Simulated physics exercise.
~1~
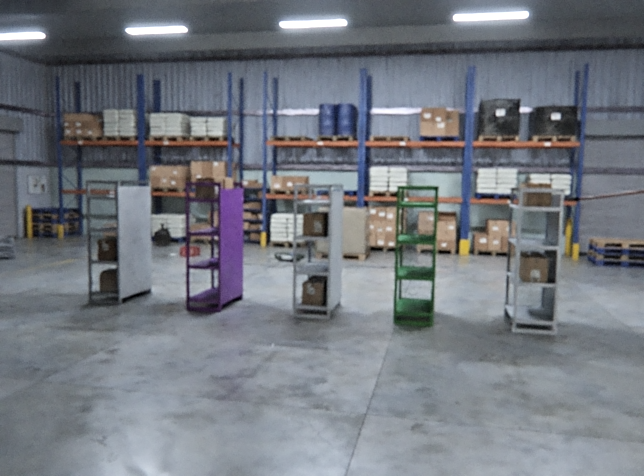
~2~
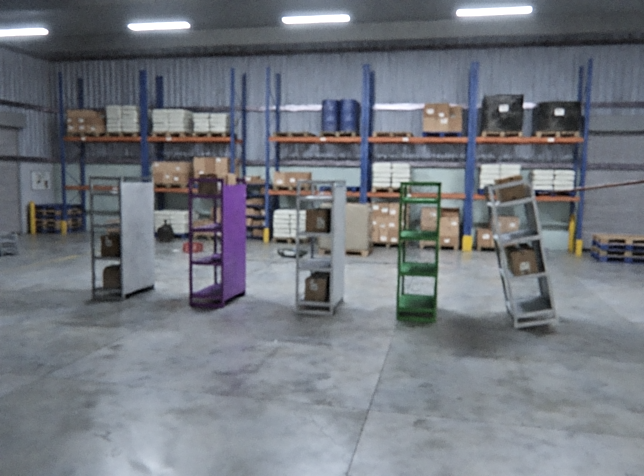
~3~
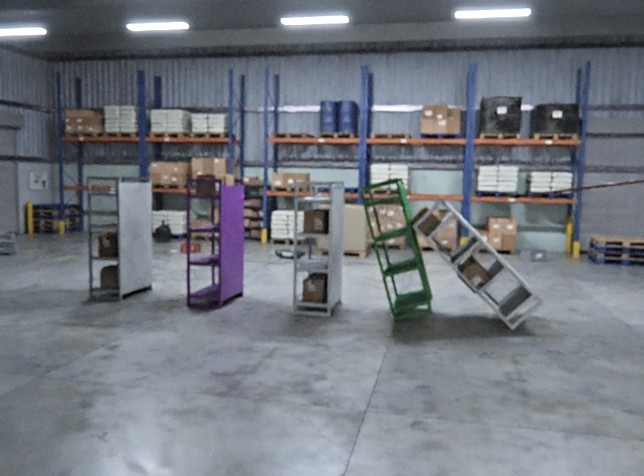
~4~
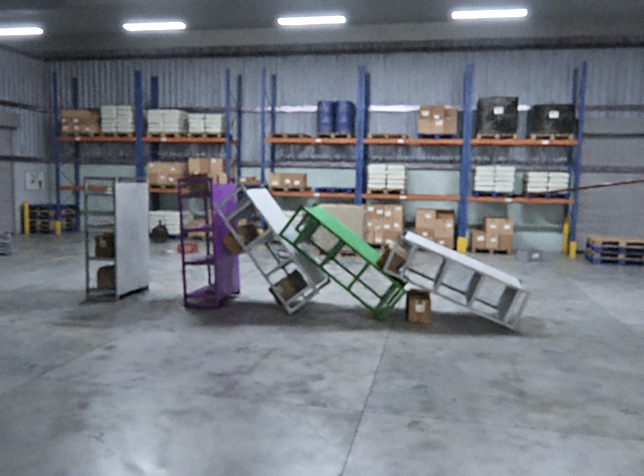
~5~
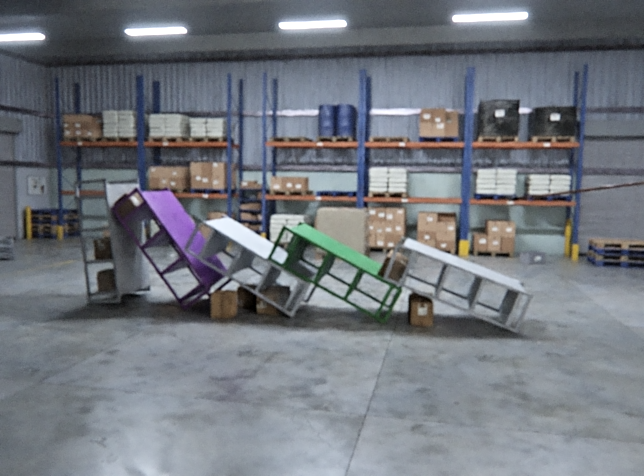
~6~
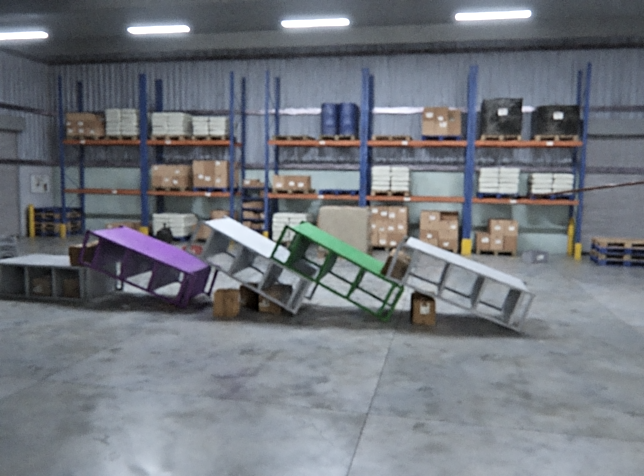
The video shows five freestanding shelving units in a warehouse, one purple and one green, as the rightmost tips left and topples the others in turn, spilling cartons, until all five lie down, most of them slanted against their neighbours and the leftmost flat.
